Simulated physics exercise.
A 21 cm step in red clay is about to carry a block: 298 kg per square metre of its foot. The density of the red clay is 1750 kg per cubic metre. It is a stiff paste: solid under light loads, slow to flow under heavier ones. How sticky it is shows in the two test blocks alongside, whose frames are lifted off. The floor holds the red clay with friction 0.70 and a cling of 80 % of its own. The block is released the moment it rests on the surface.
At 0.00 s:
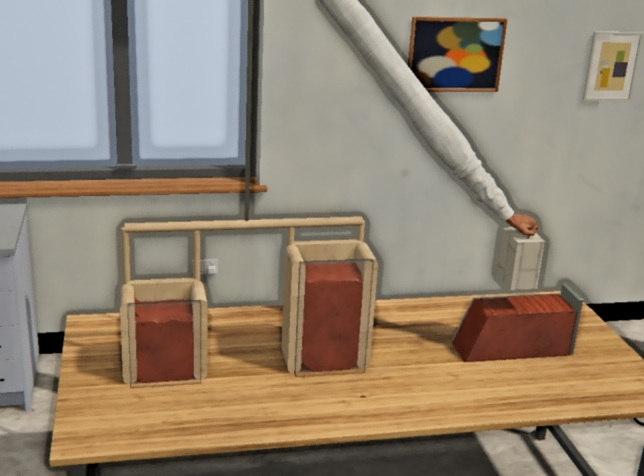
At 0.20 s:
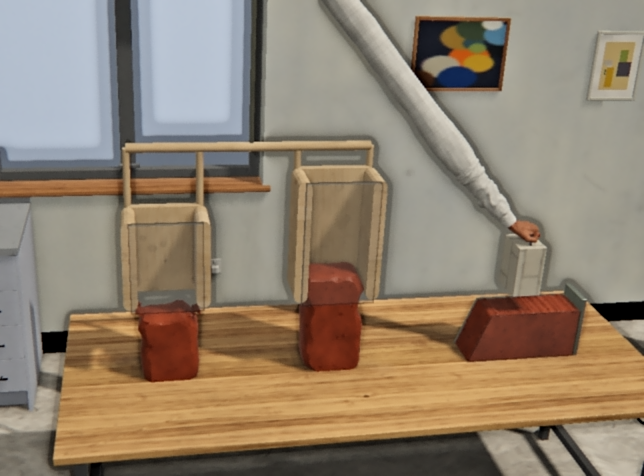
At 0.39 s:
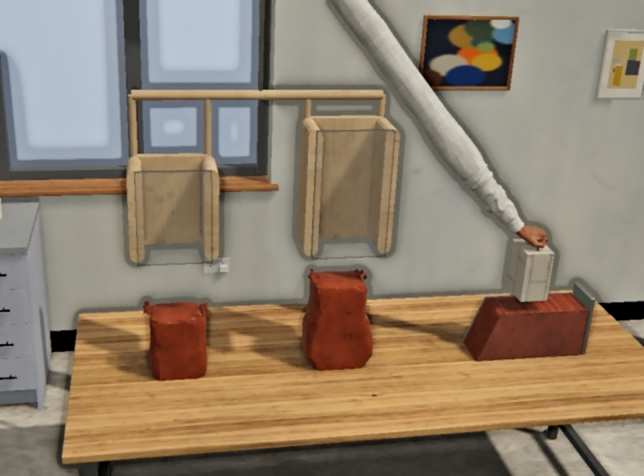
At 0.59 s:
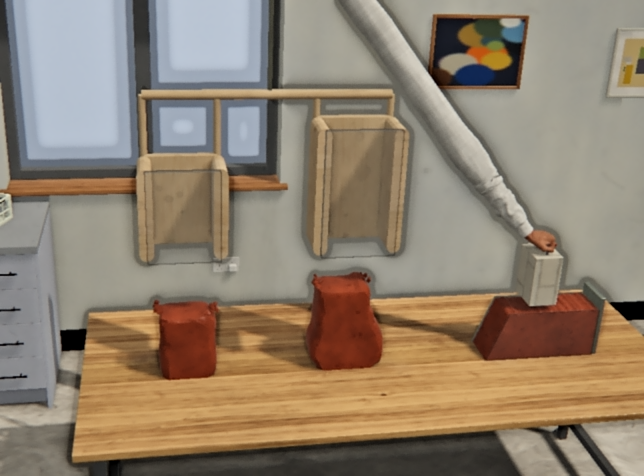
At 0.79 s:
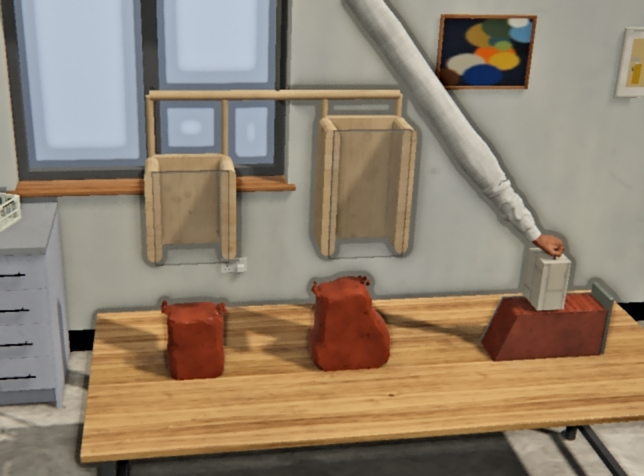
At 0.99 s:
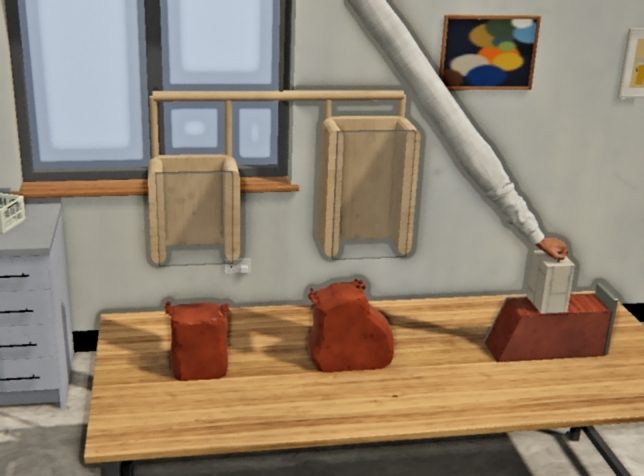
Two red clay blocks stand in pale wooden casings on a wooden table, seen from slightly above in a grey-walled room with a window at left. At right, a white-sleeved arm holds a pale block over a sloped red clay piece. The joined casings rise clear, the taller clay block slowly sags and bulges while the shorter barely changes, the hand lowers its block slightly, and the camera drifts left.
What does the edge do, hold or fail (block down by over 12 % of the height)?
It bears.
By 1.14 s, the block is down by 0 % of the bank's height and stands upright.
By 1.32 s, the block is down by 1 % of the bank's height and stands upright.
By 1.49 s, the block is down by 1 % of the bank's height and stands upright.
By 1.67 s, the block is down by 1 % of the bank's height and stands upright.
By 1.92 s, at the end, the block is down by 1 % of the bank's height and stands upright.
